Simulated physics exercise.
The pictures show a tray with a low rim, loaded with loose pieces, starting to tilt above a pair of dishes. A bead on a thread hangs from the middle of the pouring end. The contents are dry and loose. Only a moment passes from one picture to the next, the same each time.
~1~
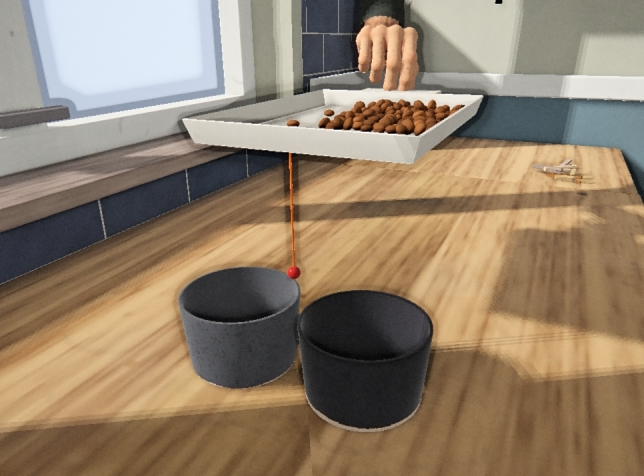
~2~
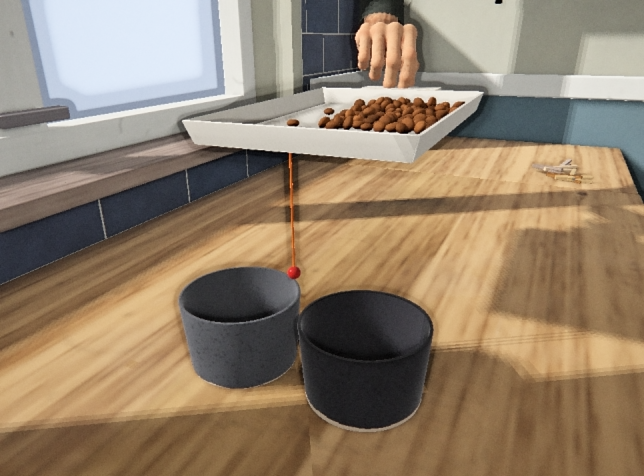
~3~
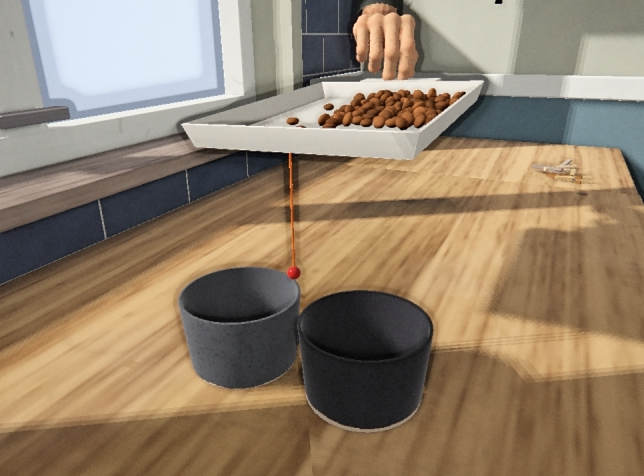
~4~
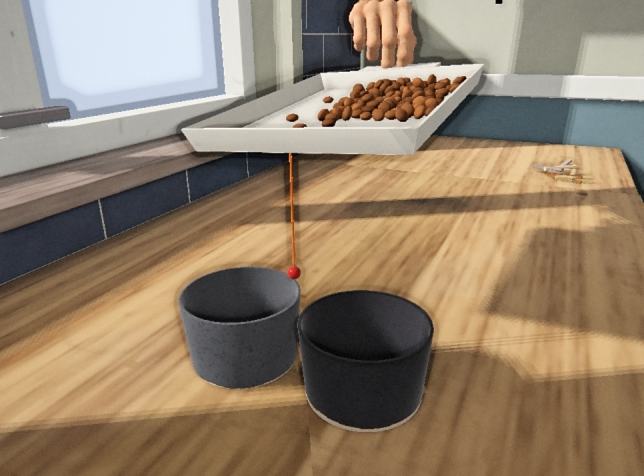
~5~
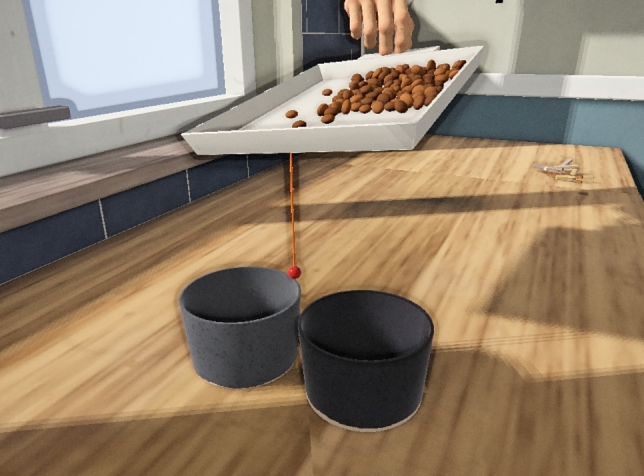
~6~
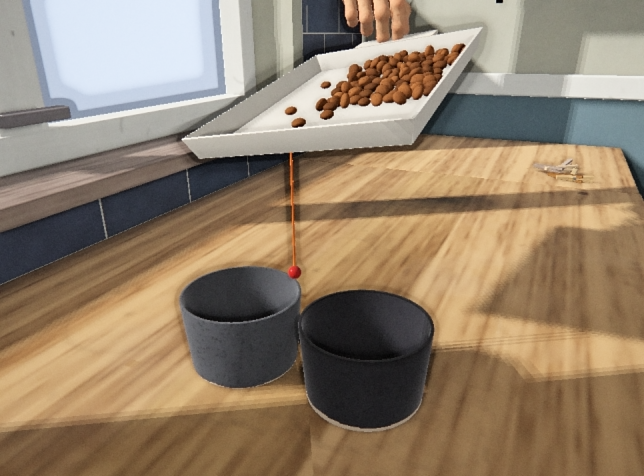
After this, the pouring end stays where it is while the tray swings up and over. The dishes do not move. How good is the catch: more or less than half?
The two hold under half of the load.
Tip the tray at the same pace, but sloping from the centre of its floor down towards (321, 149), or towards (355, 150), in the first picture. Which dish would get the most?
First the dish on the right, then the right-hand dish.
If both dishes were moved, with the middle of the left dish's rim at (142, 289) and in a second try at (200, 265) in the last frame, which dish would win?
One: The left one. Two: The left one.
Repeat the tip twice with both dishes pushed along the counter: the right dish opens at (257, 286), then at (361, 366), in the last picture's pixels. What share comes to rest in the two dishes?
About 70 and 0 per cent.
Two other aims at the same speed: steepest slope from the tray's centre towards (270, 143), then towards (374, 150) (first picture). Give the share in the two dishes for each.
In turn 60 and 80 in a hundred.
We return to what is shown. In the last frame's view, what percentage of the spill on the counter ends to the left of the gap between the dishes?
Near 100 %.
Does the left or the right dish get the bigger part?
More ends in the dish on the left.
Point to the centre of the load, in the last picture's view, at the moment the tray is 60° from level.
Roughly at (222, 157).
Shortly afterwards, tray tipped steeply; the bulk on the tray; only a few in the left dish; only a few outside both; near a quarter in the air.
Next, tray tipped right over; a little on the tray; near a quarter in the left dish; near half outside both; a little in the air.
Some moments later, tray tipped past a quarter turn; near a third in the left dish; near two thirds outside both.
In the end, tray tipped past a quarter turn; none at all in the right dish; near a third in the left dish; near two thirds outside both.
